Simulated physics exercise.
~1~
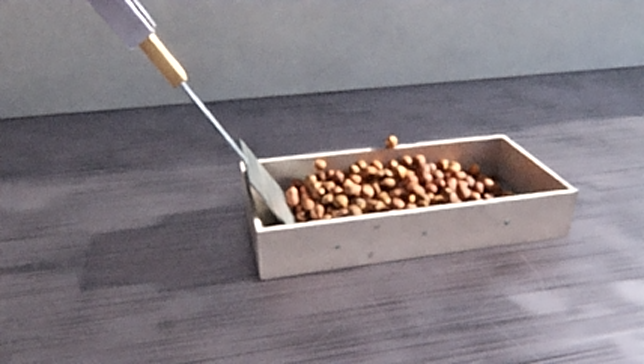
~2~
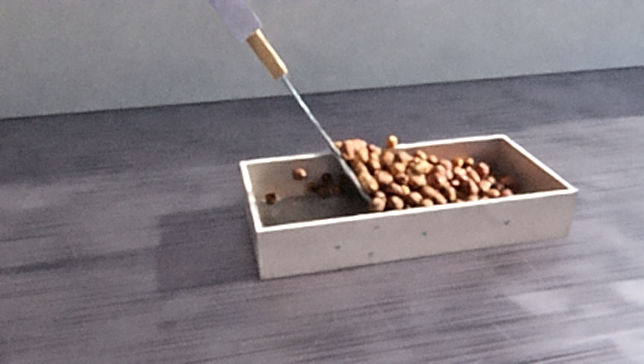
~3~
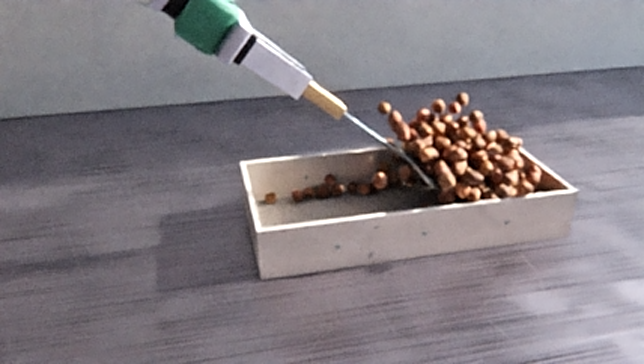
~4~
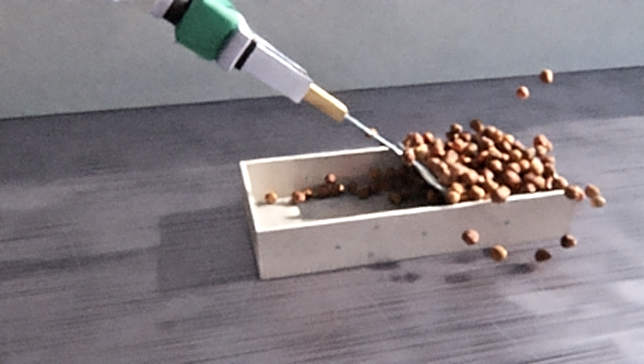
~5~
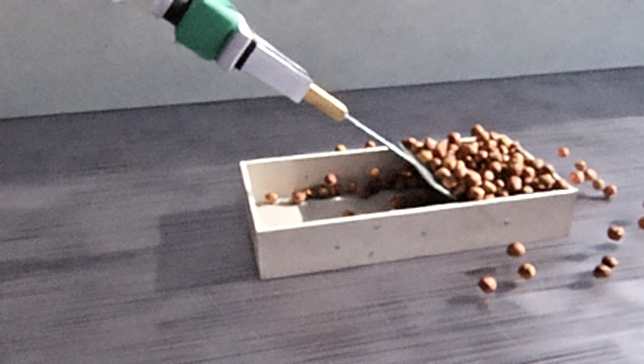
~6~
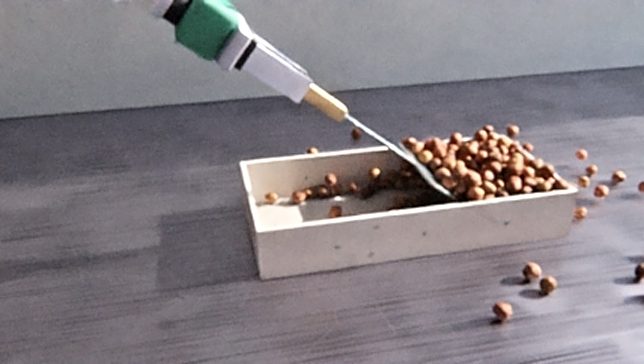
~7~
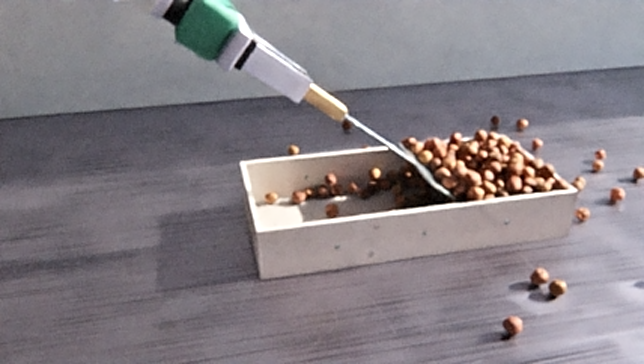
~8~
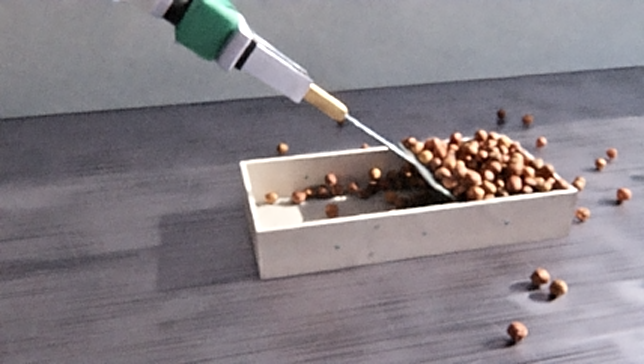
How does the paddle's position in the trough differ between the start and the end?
At the start the paddle is at the left end of the trough. By the end it is to the right of the trough's middle, resting against the heaped nuts.
The video shows a robot arm pushing a paddle through small brown nuts in a pale trough, heaping them toward the right end. Some spill over the edges and scatter, and the paddle stops against the heap, with most nuts still inside the trough.
